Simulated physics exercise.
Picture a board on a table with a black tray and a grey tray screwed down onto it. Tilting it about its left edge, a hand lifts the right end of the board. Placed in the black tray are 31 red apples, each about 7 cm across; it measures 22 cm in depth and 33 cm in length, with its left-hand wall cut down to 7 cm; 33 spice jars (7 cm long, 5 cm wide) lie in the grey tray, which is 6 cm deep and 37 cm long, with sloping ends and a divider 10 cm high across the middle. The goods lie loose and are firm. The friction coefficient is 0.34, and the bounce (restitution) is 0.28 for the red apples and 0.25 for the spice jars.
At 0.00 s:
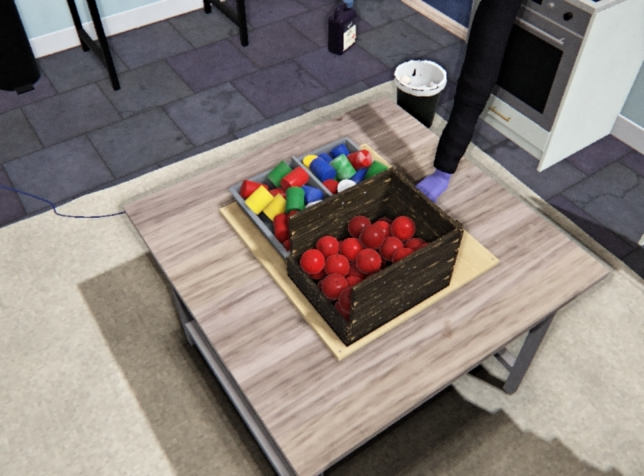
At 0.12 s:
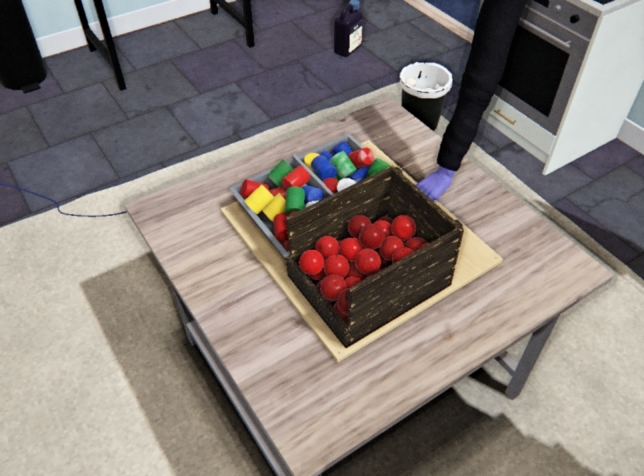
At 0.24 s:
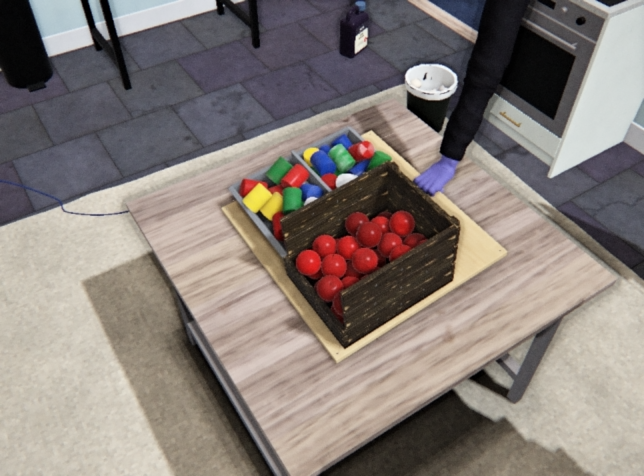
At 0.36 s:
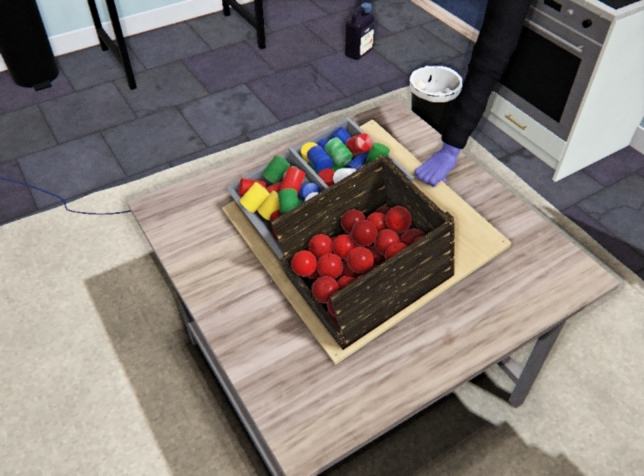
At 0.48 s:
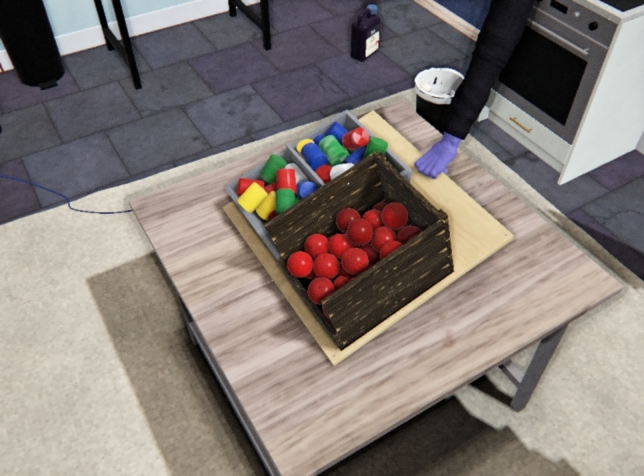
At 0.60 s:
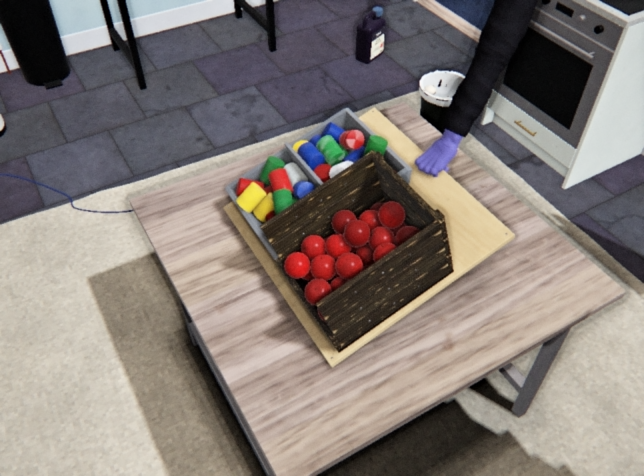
On a wooden table, a gloved hand tilts a board holding red balls and colourful pieces.
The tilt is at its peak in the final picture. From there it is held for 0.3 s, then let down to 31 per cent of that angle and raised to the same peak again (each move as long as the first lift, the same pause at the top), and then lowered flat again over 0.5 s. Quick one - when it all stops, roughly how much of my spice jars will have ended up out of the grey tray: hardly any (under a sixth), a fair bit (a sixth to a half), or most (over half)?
Hardly any, under a sixth.
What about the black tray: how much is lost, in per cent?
The black tray loses 0 percent of its load.
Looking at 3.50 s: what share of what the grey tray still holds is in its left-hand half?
Share in that half: About 50 %.
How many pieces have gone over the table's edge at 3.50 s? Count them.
Piece count: Some 0.
After 1.06 s, tilt 16°; black tray 30 in, 1 out and grey tray 33 in, 0 out.
After 1.65 s, tilt 8°; black tray 30 in, 1 out and grey tray 33 in, 0 out.
After 2.46 s, tilt 17°; black tray 30 in, 1 out and grey tray 33 in, 0 out.
Outcome (at 3.50 s), black tray 30 in, 1 out and grey tray 33 in, 0 out. Asked share, 0 of 33, 0 per cent.
